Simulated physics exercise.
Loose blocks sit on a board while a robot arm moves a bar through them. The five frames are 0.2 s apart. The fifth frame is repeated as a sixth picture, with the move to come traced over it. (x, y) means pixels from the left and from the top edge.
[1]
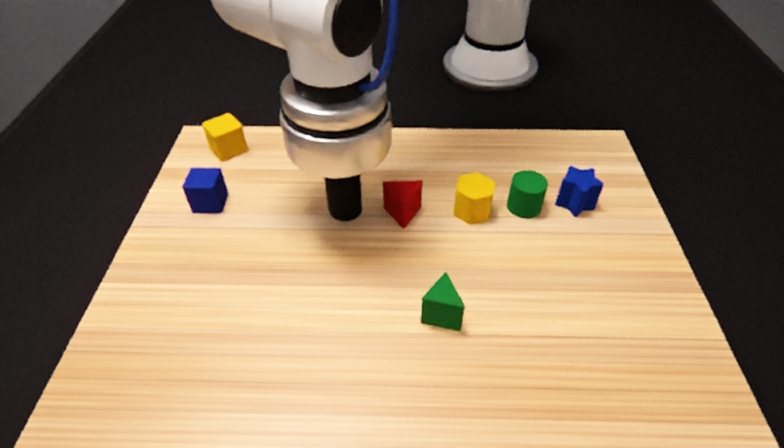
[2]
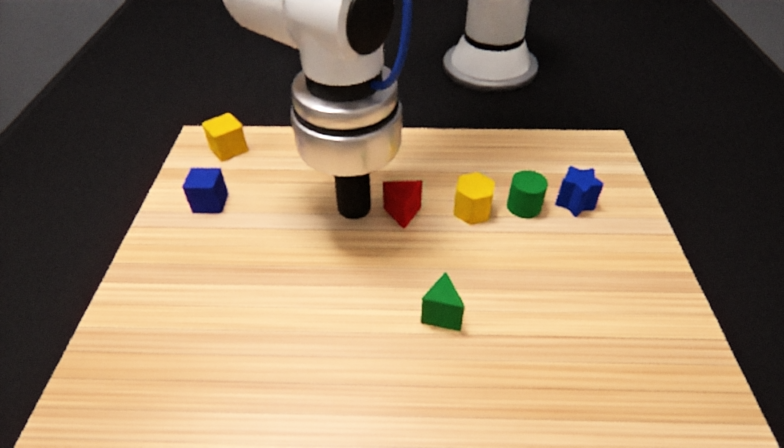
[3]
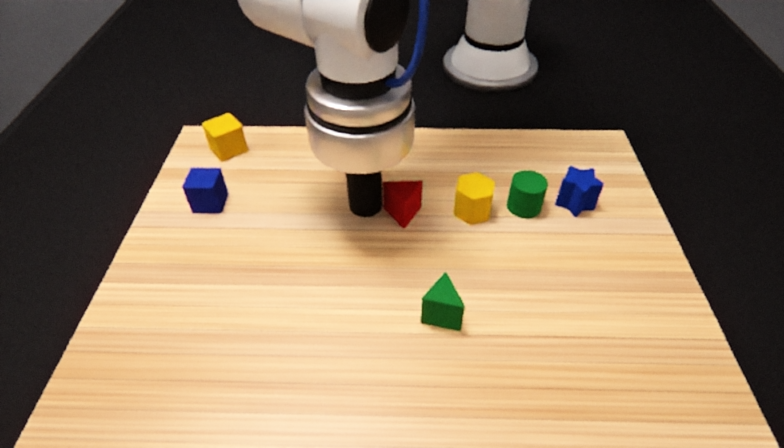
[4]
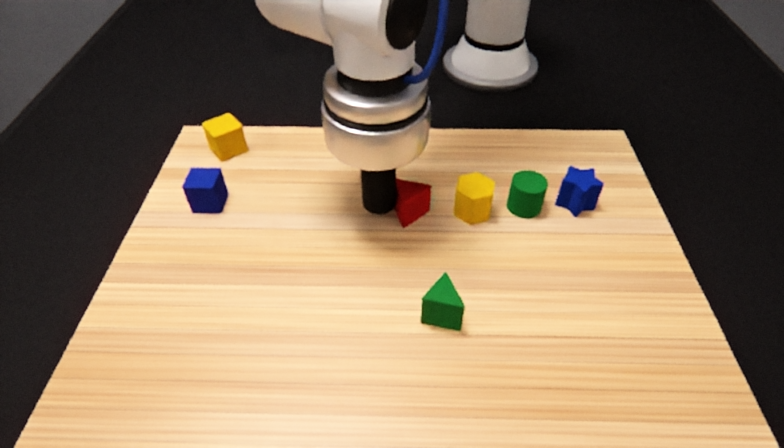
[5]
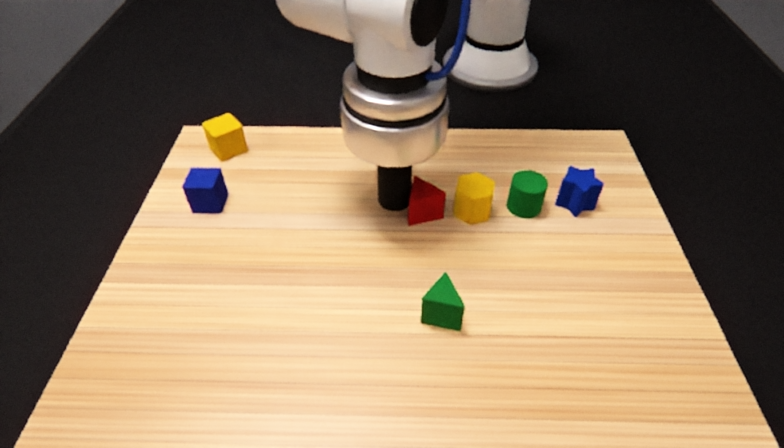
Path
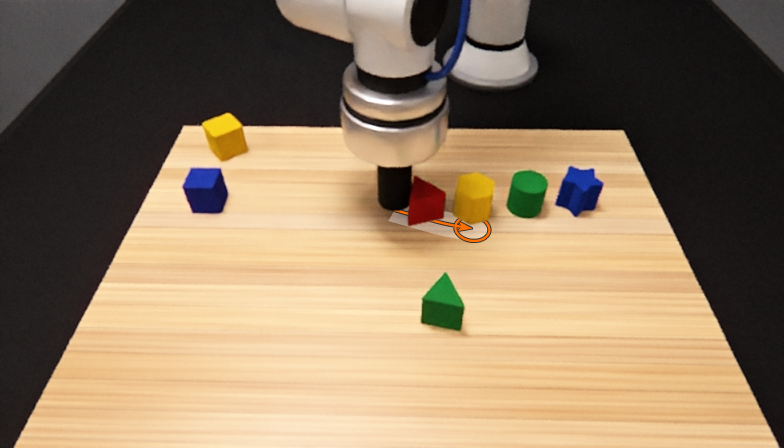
The robot arm moves its black bar right and nudges the red triangular piece rightward.
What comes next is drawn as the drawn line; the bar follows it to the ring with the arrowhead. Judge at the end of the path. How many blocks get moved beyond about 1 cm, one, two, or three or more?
Two get moved.
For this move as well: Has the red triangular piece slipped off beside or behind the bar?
No, that is not what happens.
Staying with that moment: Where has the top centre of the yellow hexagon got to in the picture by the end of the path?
Near (491, 180).
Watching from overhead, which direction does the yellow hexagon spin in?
Watching from overhead, you'd notice the yellow hexagon rotating counter-clockwise.
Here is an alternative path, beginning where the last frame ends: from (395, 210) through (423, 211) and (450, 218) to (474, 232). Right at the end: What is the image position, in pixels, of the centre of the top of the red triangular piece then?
Around (509, 214).
Path on the board, from (395, 210) over (432, 220) to (472, 228).
On the path given first. Halfway along, bar (433, 210); red triangular piece (464, 200); yellow hexagon (480, 184).
At the end, bar (474, 218); red triangular piece (509, 205), turned 25° anticlockwise; yellow hexagon (491, 180), turned 25° anticlockwise; green round block in place.
